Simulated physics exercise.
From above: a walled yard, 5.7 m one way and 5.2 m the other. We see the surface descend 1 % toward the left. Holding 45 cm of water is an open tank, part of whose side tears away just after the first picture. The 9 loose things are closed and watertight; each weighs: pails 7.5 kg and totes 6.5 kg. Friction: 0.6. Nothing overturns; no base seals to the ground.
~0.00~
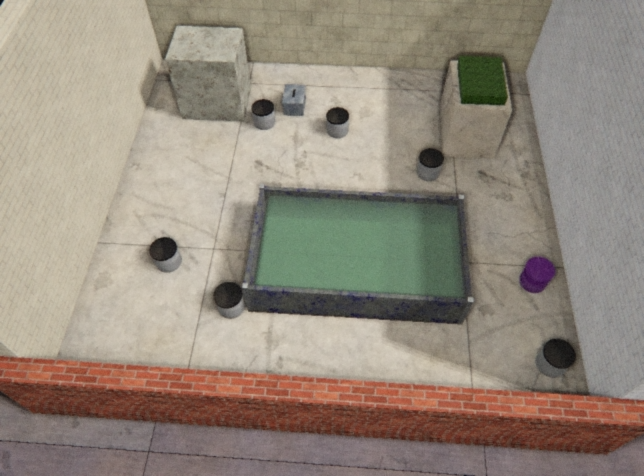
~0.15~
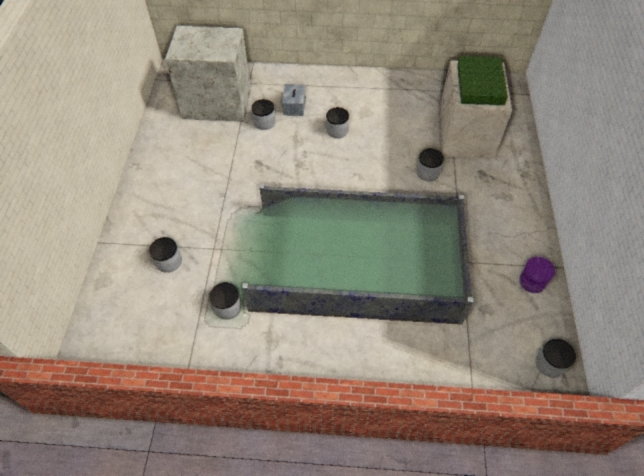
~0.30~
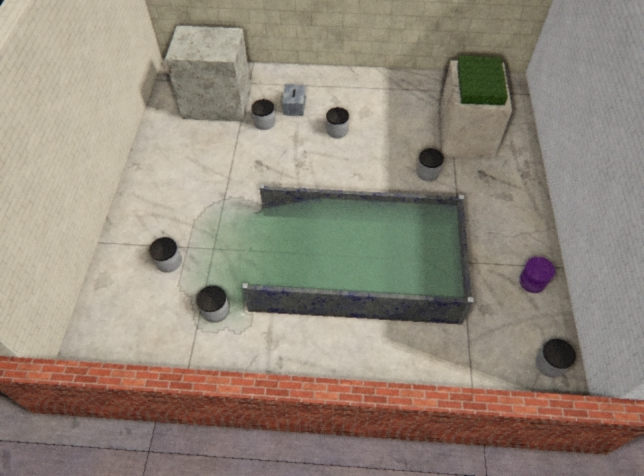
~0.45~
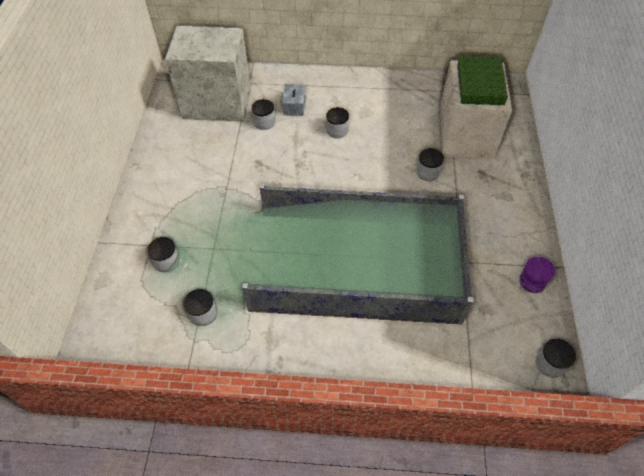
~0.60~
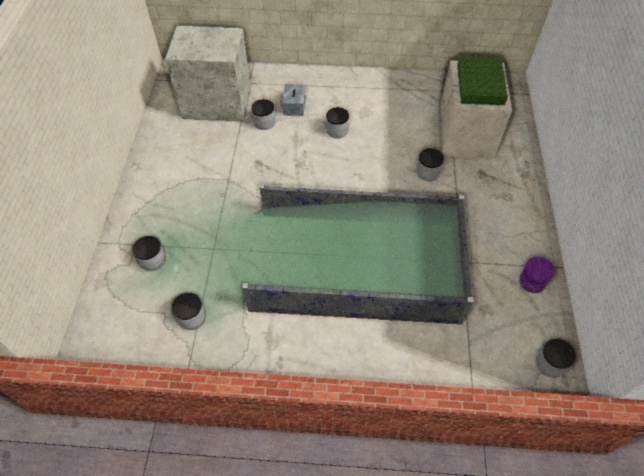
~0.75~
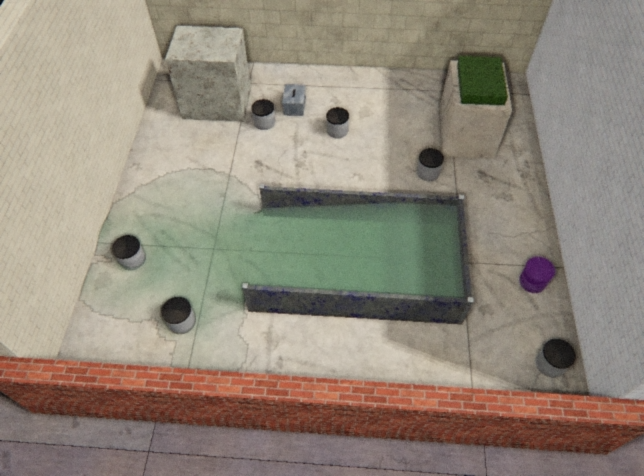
In this clip, the left side of an open tank in a walled yard gives way, and greenish water spreads left across the floor, pushing first one dark-topped pail and then another leftward while the purple pail stays still.
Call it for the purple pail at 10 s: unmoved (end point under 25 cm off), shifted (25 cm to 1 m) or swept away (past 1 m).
Unmoved.
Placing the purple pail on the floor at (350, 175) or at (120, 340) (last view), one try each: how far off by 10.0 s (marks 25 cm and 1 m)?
Try one: It hardly moves. Try two: It is washed away.
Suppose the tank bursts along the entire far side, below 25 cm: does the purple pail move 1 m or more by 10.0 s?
From there, the purple pail remains planted.
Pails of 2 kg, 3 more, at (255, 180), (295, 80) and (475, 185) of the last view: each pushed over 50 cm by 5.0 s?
In turn: Less, past it, less.
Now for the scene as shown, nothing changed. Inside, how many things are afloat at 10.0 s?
1.
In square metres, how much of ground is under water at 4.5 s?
19 m2.
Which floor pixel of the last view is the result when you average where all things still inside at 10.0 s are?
(387, 211).
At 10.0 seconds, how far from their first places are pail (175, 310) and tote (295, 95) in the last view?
In that order: 200 cm, 5 cm.
After 2.0 s the purple pail is near (541, 269), 0.0 m from its start, aground; 2 afloat.
After 4.5 s the purple pail is near (541, 269), 0.0 m from its start, aground; 1 afloat.
After 7.0 s the purple pail is near (540, 268), 0.0 m from its start, aground; 0 afloat.
After 10.0 s the purple pail is near (540, 268), 0.0 m from its start, aground; 1 afloat.
